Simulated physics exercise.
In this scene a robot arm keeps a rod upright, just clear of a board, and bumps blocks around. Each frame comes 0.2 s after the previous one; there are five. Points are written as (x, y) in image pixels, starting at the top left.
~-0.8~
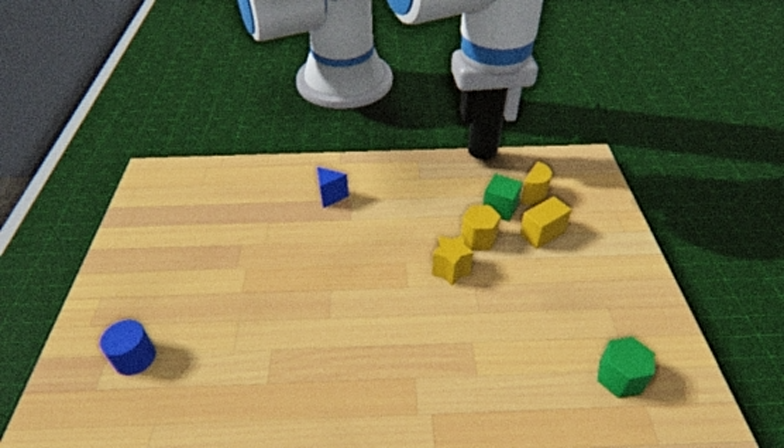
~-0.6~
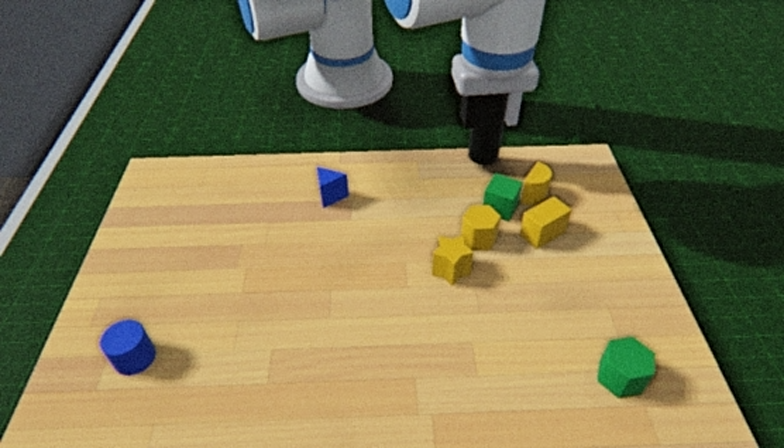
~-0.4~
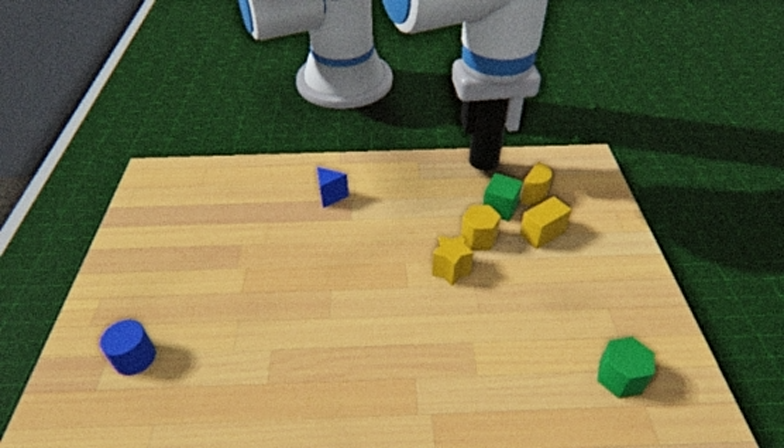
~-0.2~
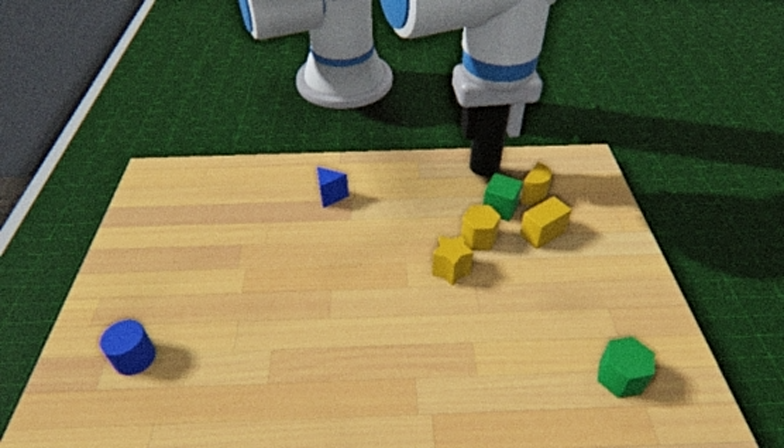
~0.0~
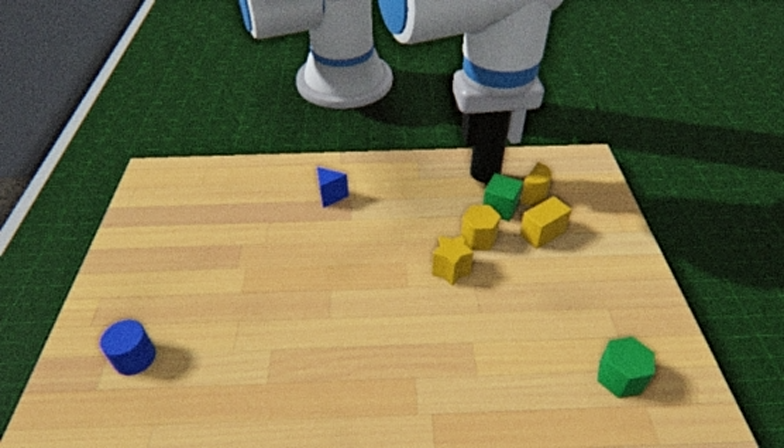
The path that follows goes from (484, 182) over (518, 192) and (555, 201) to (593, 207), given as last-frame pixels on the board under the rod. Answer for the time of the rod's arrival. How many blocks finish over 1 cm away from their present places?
Going by the path, one of them shifts by more than about 1 cm.
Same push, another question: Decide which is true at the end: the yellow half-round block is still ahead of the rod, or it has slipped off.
The block sits ahead of the rod.
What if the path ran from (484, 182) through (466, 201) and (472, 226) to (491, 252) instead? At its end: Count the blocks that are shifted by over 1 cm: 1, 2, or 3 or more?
My answer is one.
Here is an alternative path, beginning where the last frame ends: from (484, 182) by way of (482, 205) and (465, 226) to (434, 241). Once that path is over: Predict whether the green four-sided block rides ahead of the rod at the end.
Expect to find it next to or behind the rod.
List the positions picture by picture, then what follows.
Tip of the rod at (483, 151), middles of tops, green four-sided block at (504, 186), yellow half-round block at (540, 173), in the first picture.
Rod at (483, 156), nothing pushed, in the second picture.
Rod at (484, 161), nothing pushed, in the third picture.
Rod at (485, 167), nothing pushed, in the fourth picture.
Rod at (485, 173), green four-sided block at (504, 186), yellow half-round block at (540, 173), in the fifth picture.
On the path given first. One third of the way, rod at (520, 184); yellow half-round block at (549, 175).
Two thirds of the way, rod at (557, 192); yellow half-round block at (588, 183), turned 20° anticlockwise.
At the end, rod at (595, 199); green four-sided block unmoved; yellow half-round block at (627, 189), turned 15° anticlockwise.
